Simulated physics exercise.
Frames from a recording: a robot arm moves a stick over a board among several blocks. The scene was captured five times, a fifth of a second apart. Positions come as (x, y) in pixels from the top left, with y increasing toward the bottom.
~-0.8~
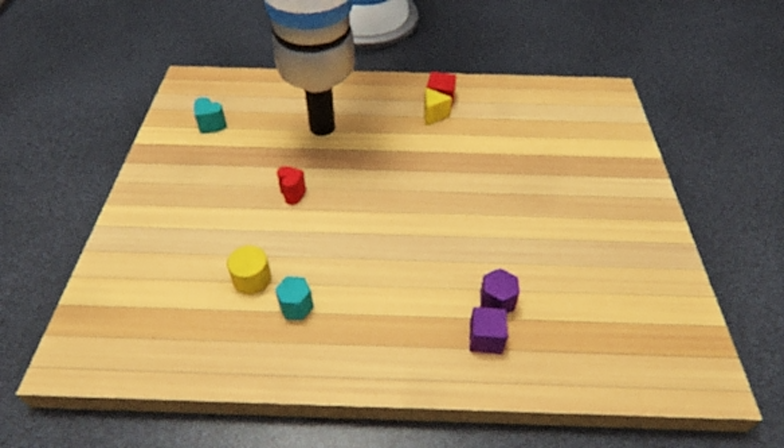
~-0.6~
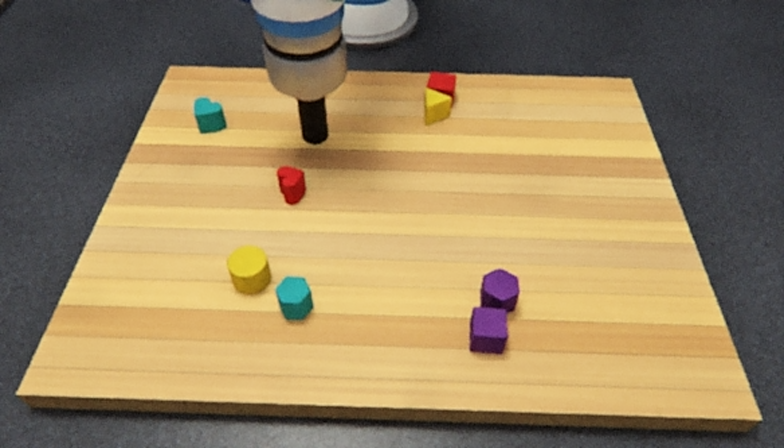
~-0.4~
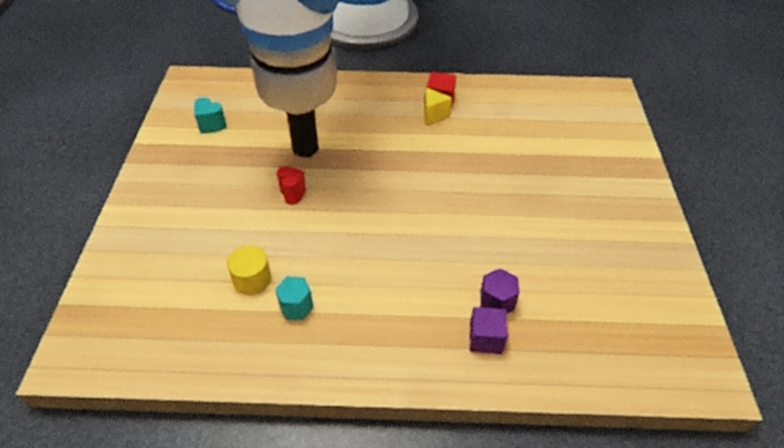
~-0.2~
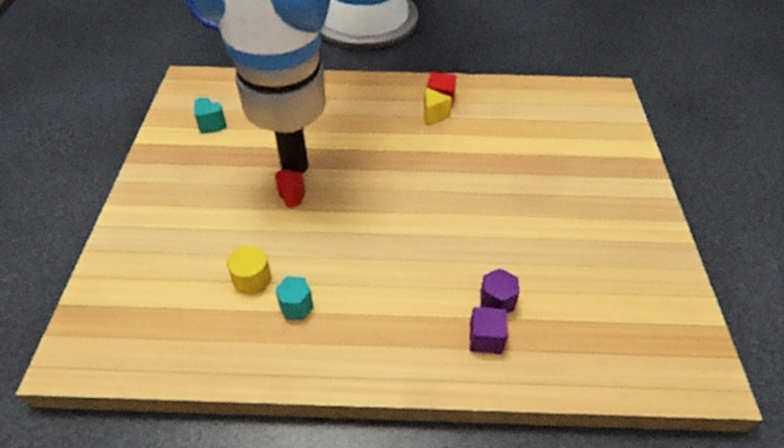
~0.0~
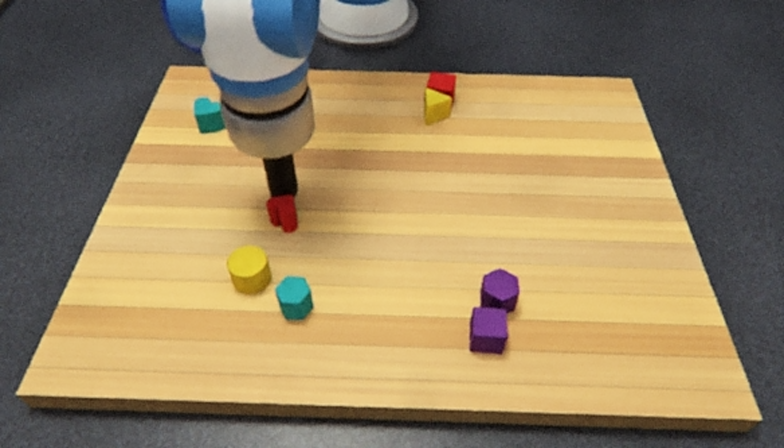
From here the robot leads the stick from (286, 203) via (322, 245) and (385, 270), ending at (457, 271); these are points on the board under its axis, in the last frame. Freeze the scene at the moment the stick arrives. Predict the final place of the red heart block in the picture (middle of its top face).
I think it will end close to (287, 232).
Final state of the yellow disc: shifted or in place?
It will be resting on its spot.
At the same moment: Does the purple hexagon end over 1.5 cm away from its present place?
That would be a no.
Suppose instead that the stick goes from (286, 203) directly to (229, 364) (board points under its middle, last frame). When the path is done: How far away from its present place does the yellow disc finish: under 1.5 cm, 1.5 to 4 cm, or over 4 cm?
The distance will be above 4 cm.
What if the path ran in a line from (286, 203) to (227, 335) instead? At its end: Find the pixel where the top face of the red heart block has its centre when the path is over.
It sits at (278, 259).
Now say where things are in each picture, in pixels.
Stick's lower end at (322, 128); yellow disc at (247, 260); red heart block at (290, 175); purple hexagon at (502, 284), in the first frame.
Stick at (315, 136); blocks still, in the second frame.
Stick at (306, 149); blocks still, in the third frame.
Stick at (295, 167); red heart block at (289, 178), in the fourth frame.
Stick at (284, 191); yellow disc at (247, 260); red heart block at (282, 203); purple hexagon at (502, 284), in the fifth frame.
What follows on the original path. One third of the way, stick at (321, 233); red heart block at (287, 232), turned 55° clockwise.
Two thirds of the way, stick at (386, 259); red heart block at (287, 232), turned 55° clockwise.
At the end, stick at (459, 259); yellow disc still; red heart block at (287, 232), turned 55° clockwise; purple hexagon still.
